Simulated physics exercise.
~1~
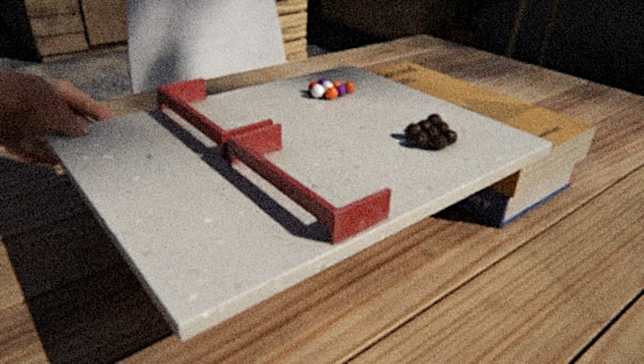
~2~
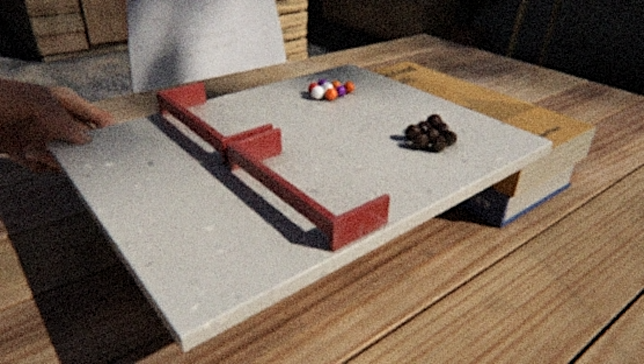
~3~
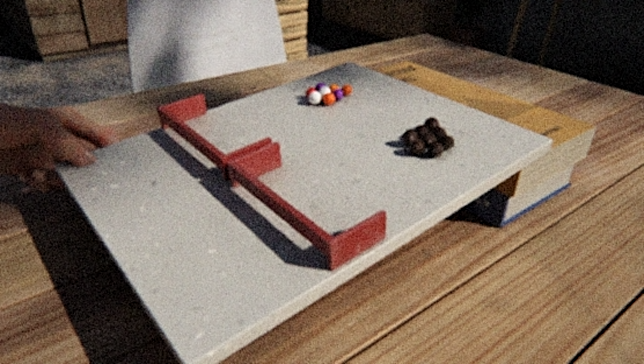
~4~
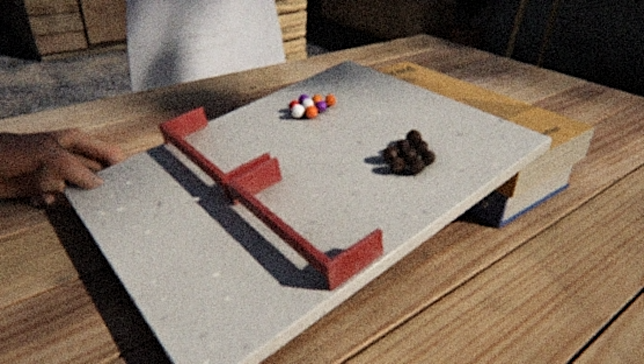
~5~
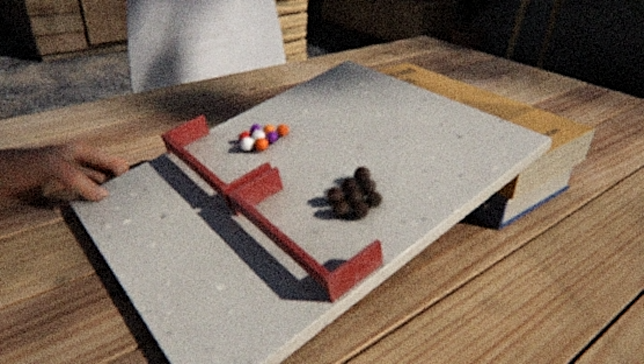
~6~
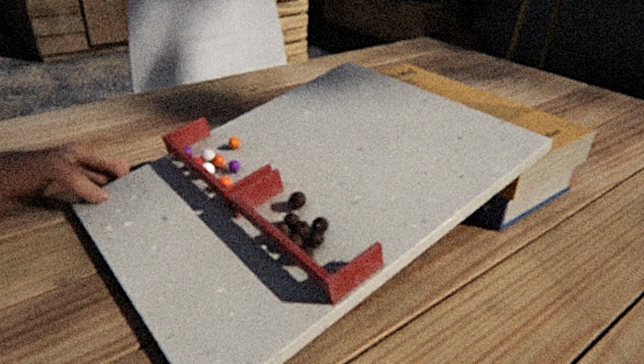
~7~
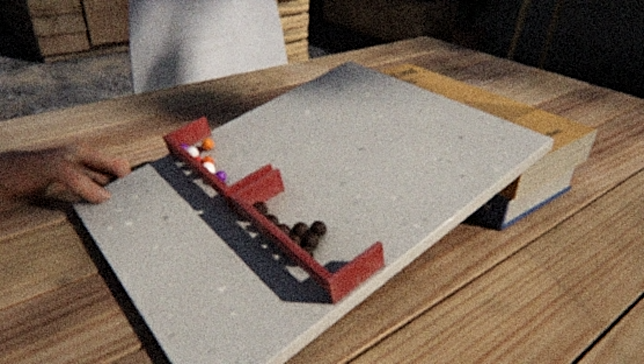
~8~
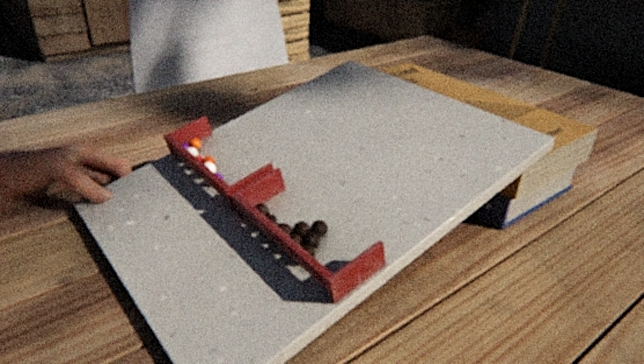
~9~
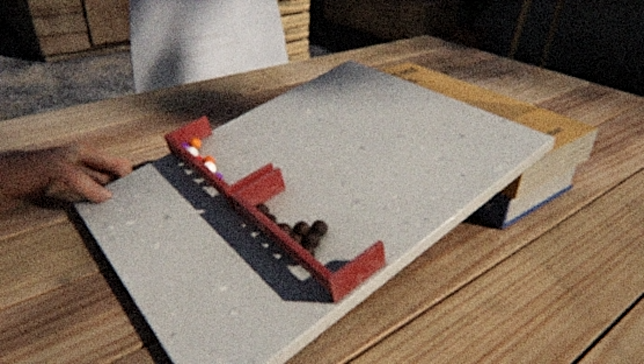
A hand lowered its end of a pale board propped on books, making it slope more steeply, and a dark cluster of balls and a colourful one rolled down toward two red barriers, where both groups were stopped and stayed gathered.
